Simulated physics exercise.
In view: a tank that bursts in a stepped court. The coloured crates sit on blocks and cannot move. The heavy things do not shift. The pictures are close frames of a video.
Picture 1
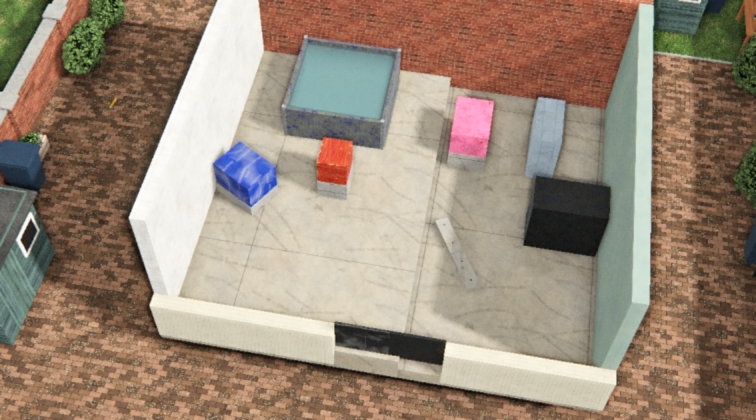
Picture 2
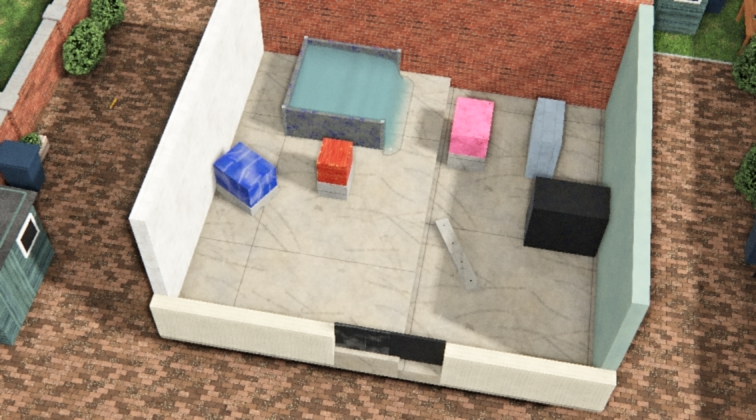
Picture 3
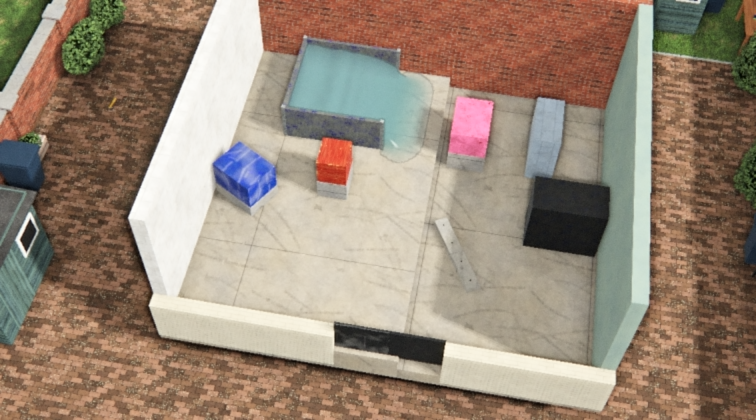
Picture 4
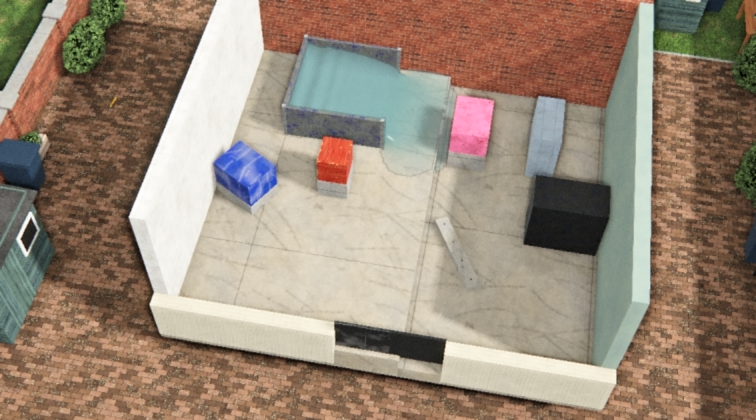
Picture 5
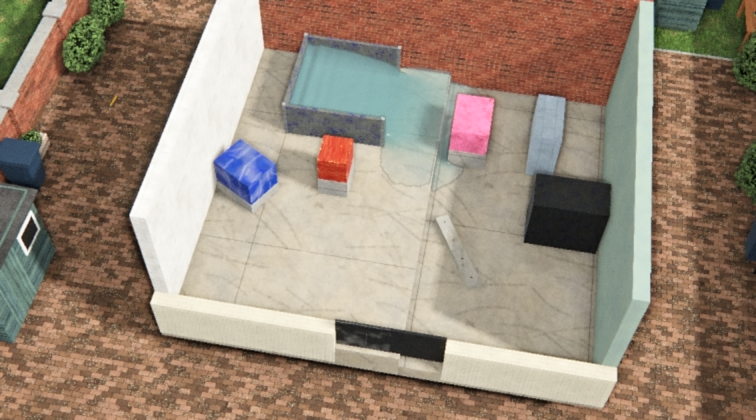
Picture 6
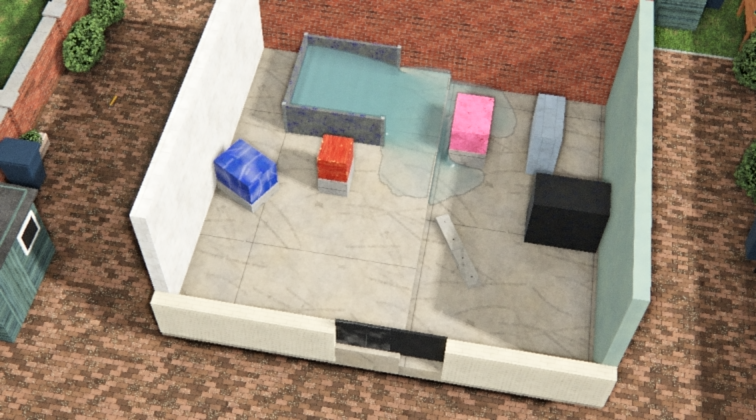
In a walled court, water pours from a tank's right side and spreads around a pink-topped block.
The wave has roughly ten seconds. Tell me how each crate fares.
One by one: The pink crate gets wet; the red crate stays dry; the blue crate stays dry.
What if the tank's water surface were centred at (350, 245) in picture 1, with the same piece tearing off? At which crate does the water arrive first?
It is the pink crate.
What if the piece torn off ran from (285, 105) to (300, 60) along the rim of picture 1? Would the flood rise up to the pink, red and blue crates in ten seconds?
My reading: The pink one stays dry, the red one is spared, the blue one ends up wet.
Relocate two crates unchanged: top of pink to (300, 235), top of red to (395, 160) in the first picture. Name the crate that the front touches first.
That is the red crate.
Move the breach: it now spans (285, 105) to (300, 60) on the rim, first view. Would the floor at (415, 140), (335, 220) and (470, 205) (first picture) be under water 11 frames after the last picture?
In turn: Free of water, under water, no water.
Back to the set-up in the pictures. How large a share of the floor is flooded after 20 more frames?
Some 50 per cent.
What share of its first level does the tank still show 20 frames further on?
Some 16 per cent.
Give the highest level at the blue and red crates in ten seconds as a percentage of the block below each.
Roughly 0 per cent, then 0 per cent.
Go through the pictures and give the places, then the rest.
The first frame shows the water tank at (343, 81) is whole and still.
In the second frame, water pours out at (389, 103) and has run to (384, 153).
In the third frame, water pours out at (388, 105) and has run to (398, 160).
In the fourth frame, the front is at (430, 166), out from the gap at (389, 105).
In the fifth frame, water pours out at (389, 103) and has run to (472, 87).
In the sixth frame, water pours out at (389, 103) and has run to (513, 122).
A moment on, water covers 25 % of the floor; the pink crate water round its plinth, the red crate not reached, the blue crate not reached.
Next, water covers 40 % of the floor; the pink crate water round its plinth, the red crate not reached, the blue crate not reached.
Then, water covers 50 % of the floor; the pink crate water round its plinth, the red crate not reached, the blue crate not reached.
Later, water covers 55 % of the floor; the pink crate water round its plinth, the red crate not reached, the blue crate not reached.
In the end, water covers 50 % of the floor; the pink crate was topped, the red crate stayed above the water, the blue crate stayed above the water.
